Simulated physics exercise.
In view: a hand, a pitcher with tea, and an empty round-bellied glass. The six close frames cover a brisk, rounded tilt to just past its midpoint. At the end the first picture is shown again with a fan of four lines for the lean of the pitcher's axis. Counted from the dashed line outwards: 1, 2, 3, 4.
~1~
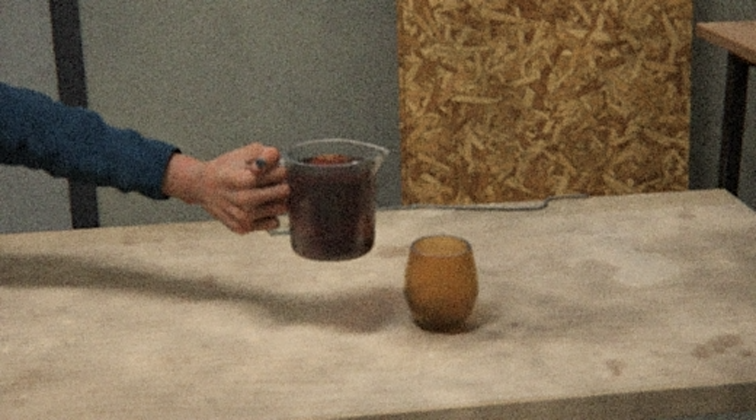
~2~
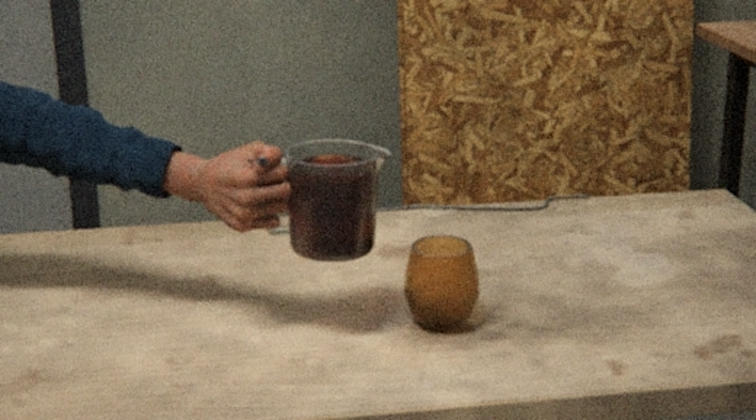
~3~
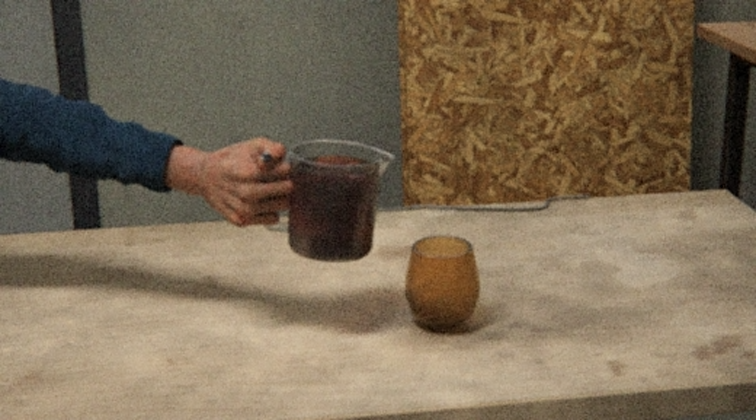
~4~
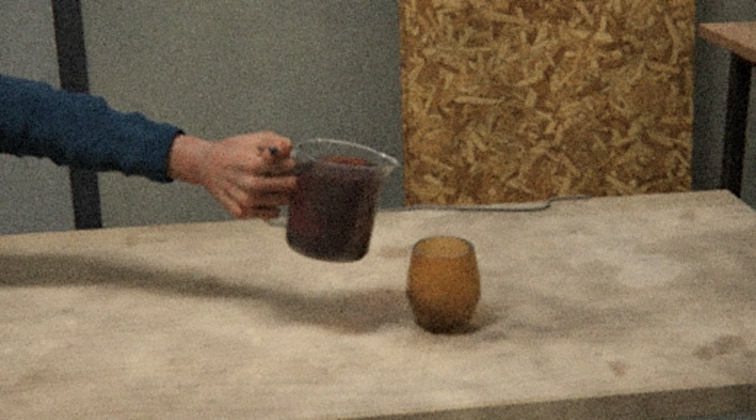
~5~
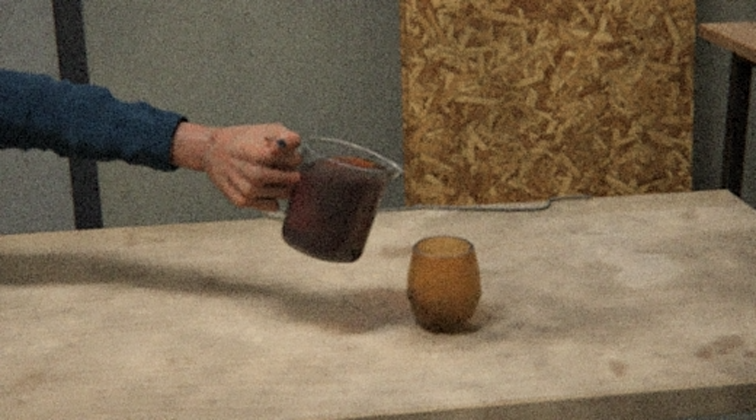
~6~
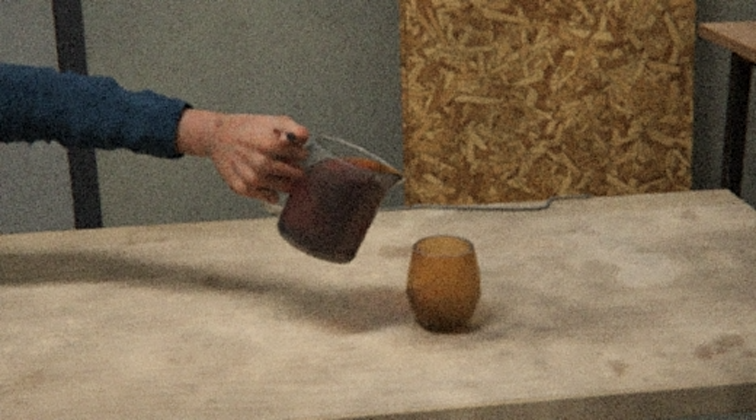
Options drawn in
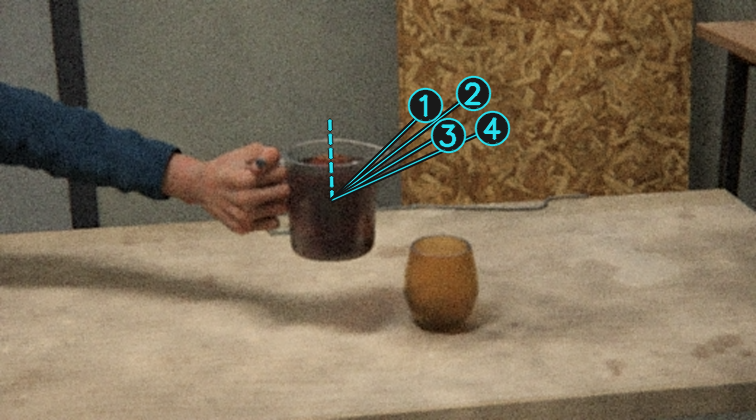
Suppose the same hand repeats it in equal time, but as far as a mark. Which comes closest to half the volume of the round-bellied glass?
Use line 2.
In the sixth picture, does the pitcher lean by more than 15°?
Yes.
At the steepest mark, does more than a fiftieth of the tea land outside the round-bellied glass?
Yes.
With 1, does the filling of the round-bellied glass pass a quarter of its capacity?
Yes, clearly.
On the marked copy, 1 at (415, 119); 2 at (459, 103); 3 at (431, 140); 4 at (477, 134).
For line 1, the round-bellied glass ends with about 38 % of what it can hold.
For line 2, the round-bellied glass ends with about 50 % of what it can hold.
For line 3, the round-bellied glass ends with about 62 % of what it can hold; 3 % of the tea is spilt.
For line 4, the round-bellied glass ends with about 68 % of what it can hold; 9 % of the tea is spilt.
